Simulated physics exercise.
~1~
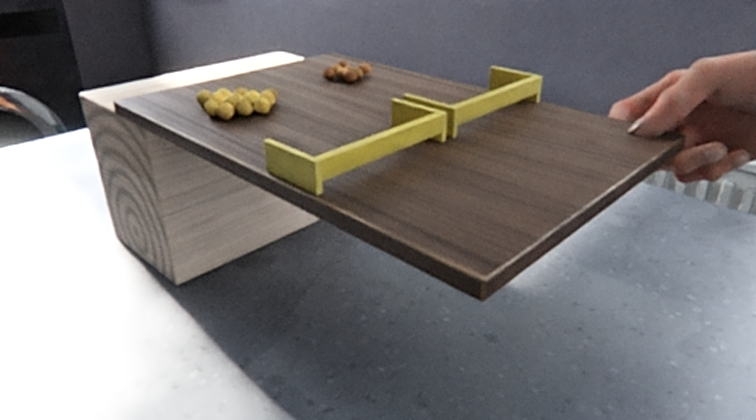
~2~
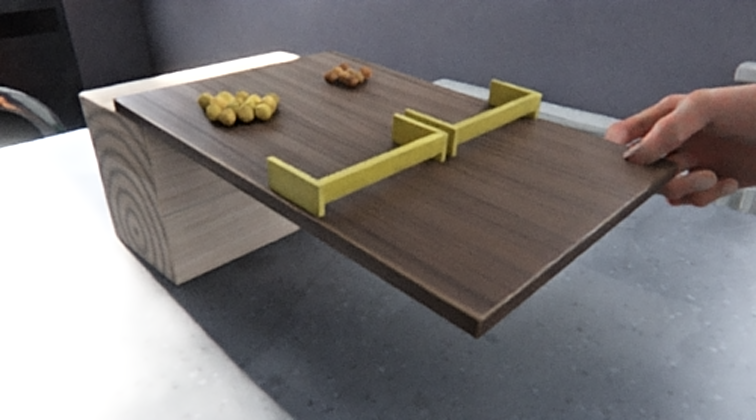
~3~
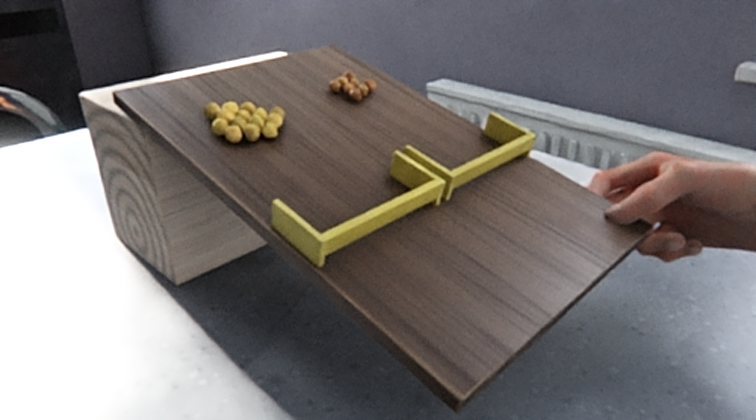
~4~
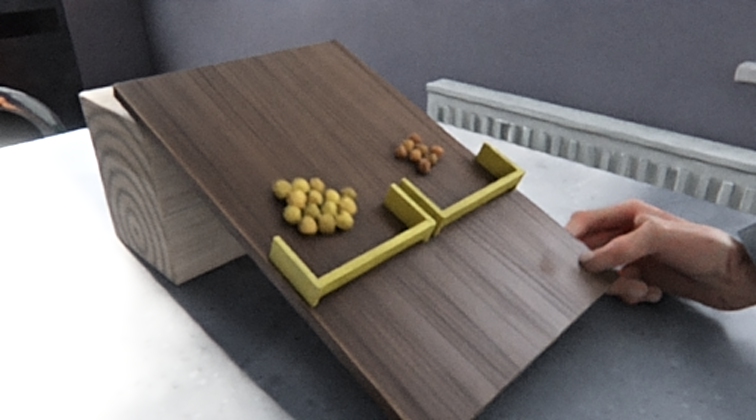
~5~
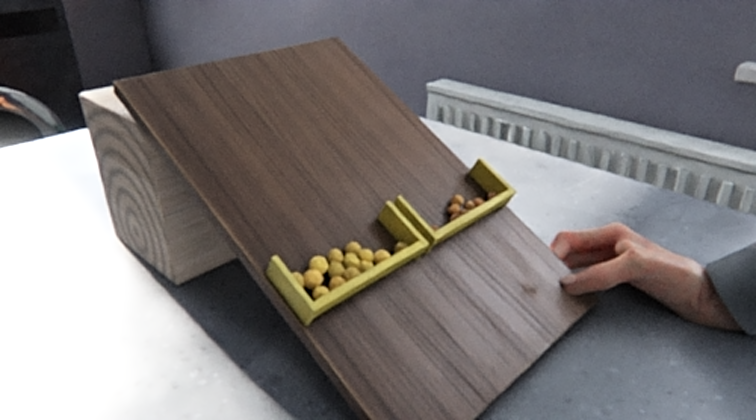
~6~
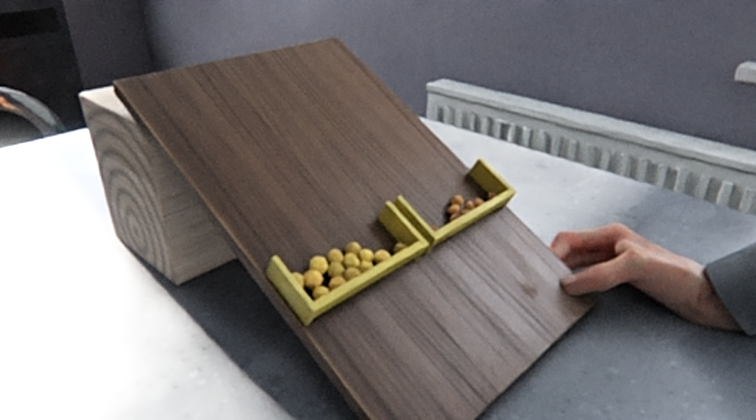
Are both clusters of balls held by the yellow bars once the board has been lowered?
Yes, both are held. The yellow balls lodge against the nearer bar and the orange-brown ones lodge against the farther bar.
